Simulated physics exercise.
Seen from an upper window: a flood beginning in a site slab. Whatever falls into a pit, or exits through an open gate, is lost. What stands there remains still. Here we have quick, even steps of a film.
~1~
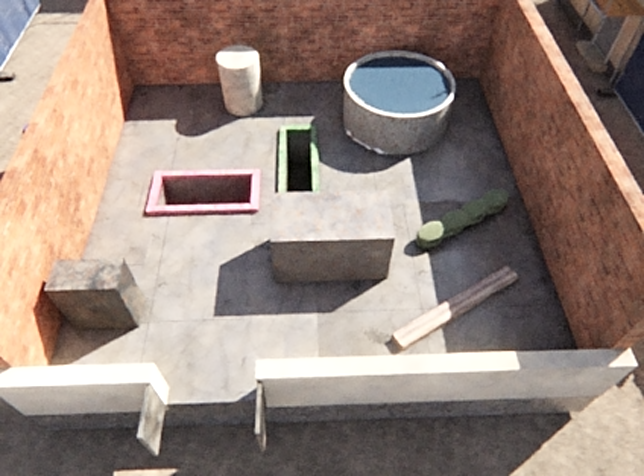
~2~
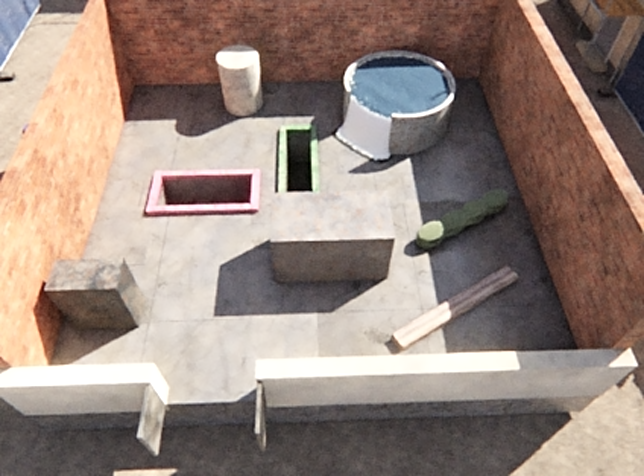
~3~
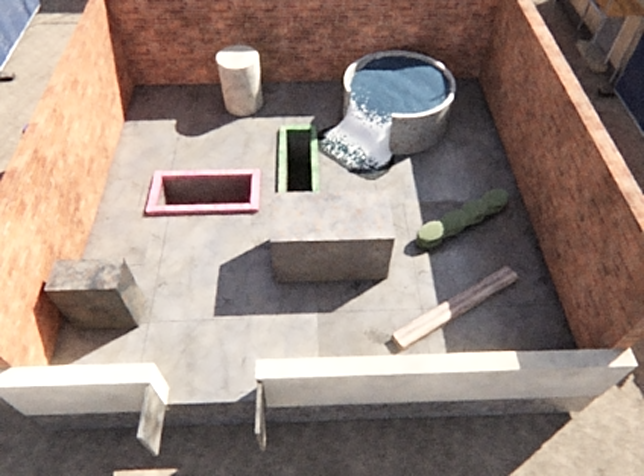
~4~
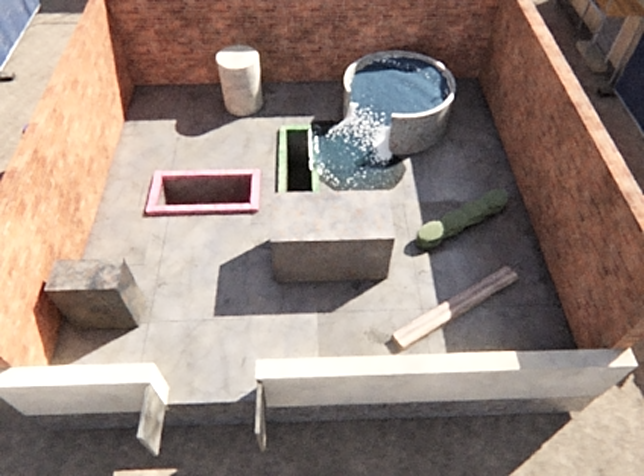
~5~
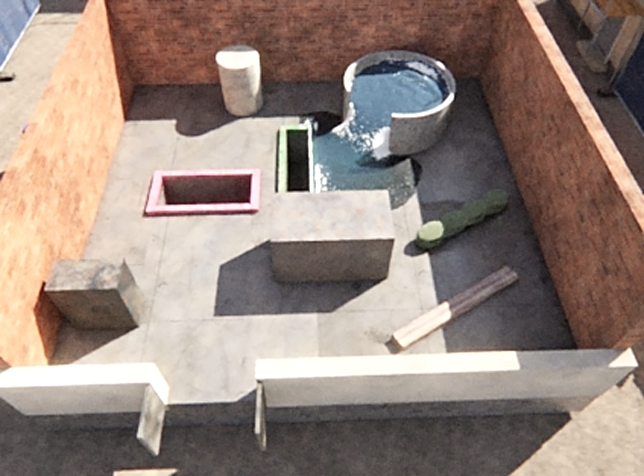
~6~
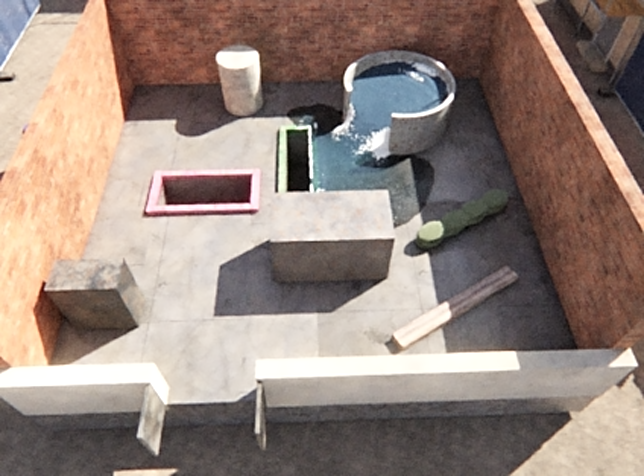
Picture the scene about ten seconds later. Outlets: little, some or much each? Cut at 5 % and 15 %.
The gate: Little. The pink pit: Little. The green pit: Much.
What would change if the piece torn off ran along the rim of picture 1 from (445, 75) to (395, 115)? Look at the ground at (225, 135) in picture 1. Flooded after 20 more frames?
Lab note: Point logged as parched.
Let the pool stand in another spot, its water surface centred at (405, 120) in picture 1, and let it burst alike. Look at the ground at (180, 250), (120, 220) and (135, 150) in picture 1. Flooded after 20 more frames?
Looking at all three, I'd call them swamped, swamped, swamped.
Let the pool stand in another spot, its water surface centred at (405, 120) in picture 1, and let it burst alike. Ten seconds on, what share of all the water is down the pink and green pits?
Estimated shares - pink: Some 6 in a hundred; green: Some 20 in a hundred.
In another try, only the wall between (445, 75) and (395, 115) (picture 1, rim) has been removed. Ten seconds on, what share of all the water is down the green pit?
Green 2 %.
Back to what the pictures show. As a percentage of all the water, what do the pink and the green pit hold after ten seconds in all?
Roughly 2 %, then roughly 36 %.
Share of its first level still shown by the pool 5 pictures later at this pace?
Around 58 percent.
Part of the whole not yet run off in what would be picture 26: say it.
Some 68 per cent.
A moment on, water covers 15 % of the floor; the gate 0 %, the pink pit 0 %, the green pit 14 %.
Next, water covers 20 % of the floor; the gate 0 %, the pink pit 0 %, the green pit 24 %.
Then, water covers 35 % of the floor; the gate 0 %, the pink pit 1 %, the green pit 31 %.
Later, water covers 65 % of the floor; the gate 0 %, the pink pit 1 %, the green pit 35 %.
In the end, water covers 85 % of the floor; the gate 2 %, the pink pit 1 %, the green pit 35 %.
